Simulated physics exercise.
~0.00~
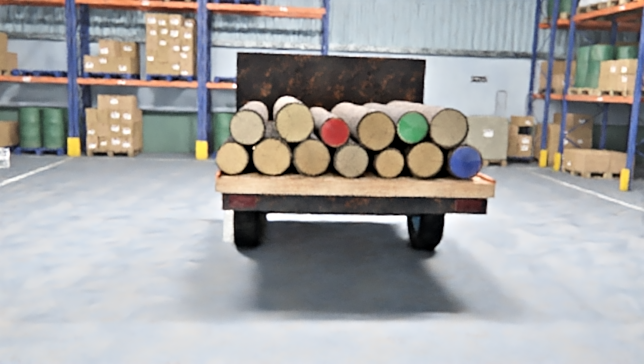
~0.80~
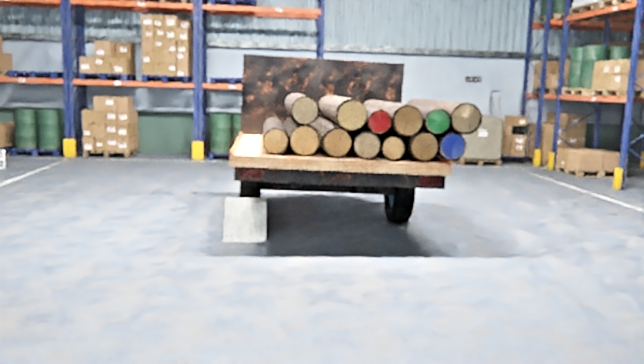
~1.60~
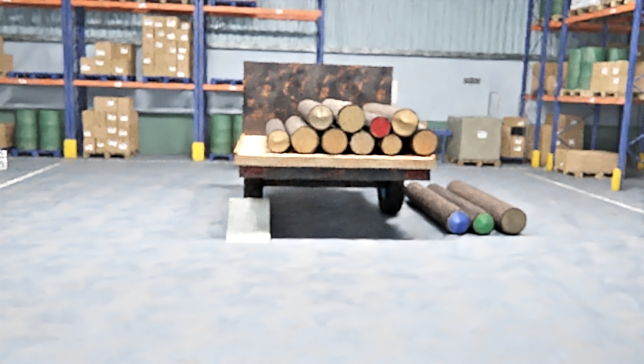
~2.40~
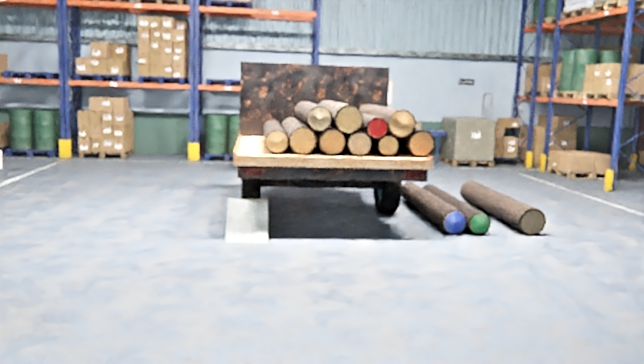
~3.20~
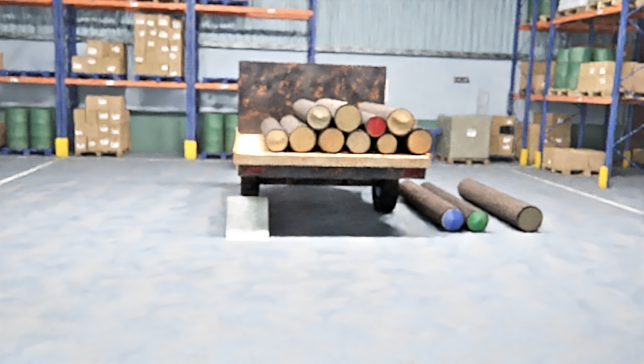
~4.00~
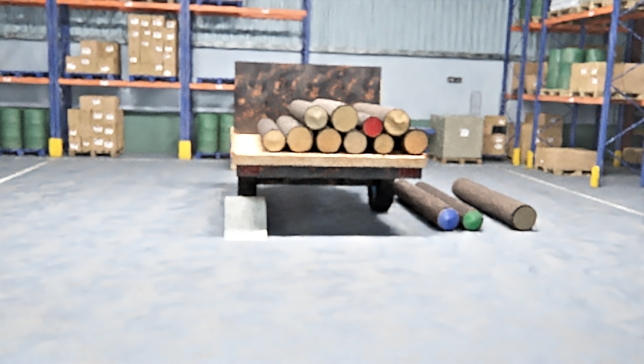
A trailer loaded with logs tilts to the right as its left wheel rides over a low block in a warehouse, and the logs shift right. The blue-ended log, the green-ended one and a plain one drop off and rest on the floor, while the red-ended log stays aboard.
